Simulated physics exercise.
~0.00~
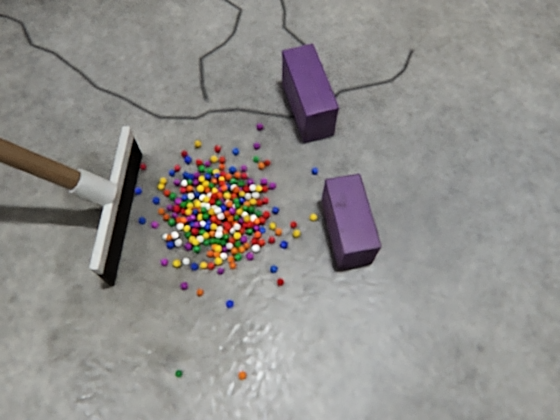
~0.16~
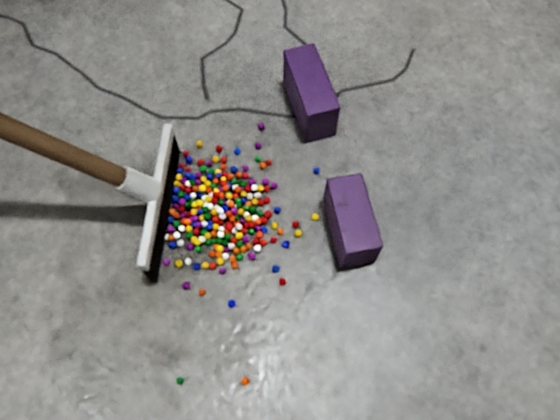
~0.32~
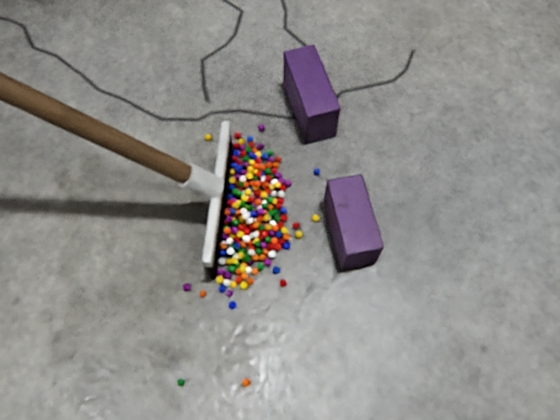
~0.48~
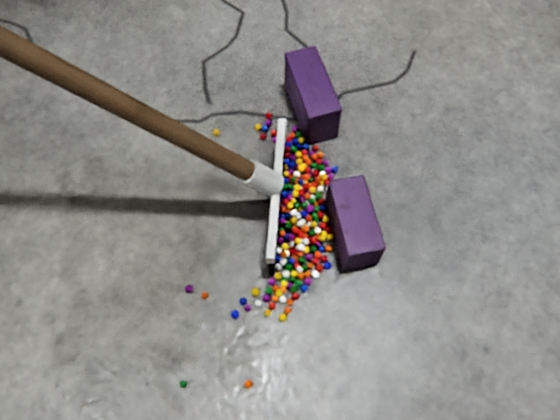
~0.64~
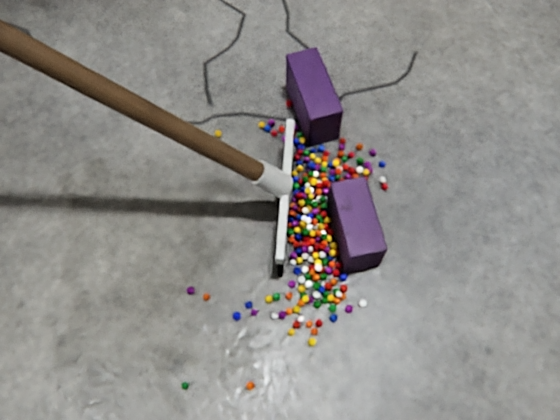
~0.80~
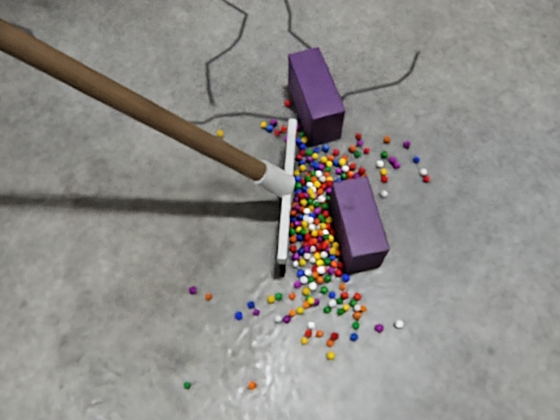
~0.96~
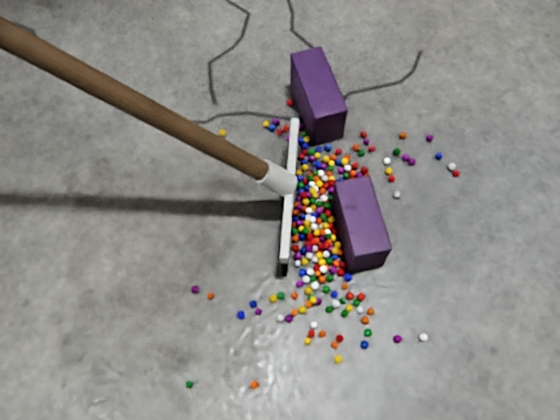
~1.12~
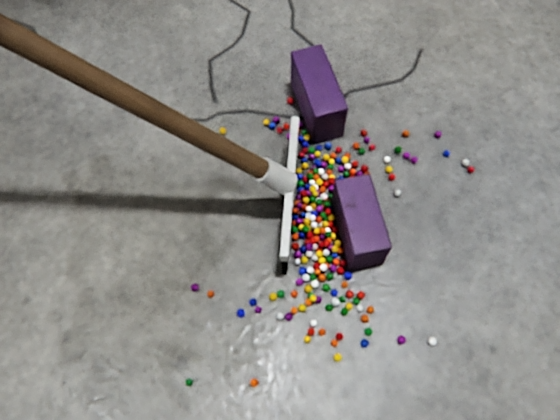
On a grey floor, a squeegee pushes colourful beads right against two purple blocks, scattering some.
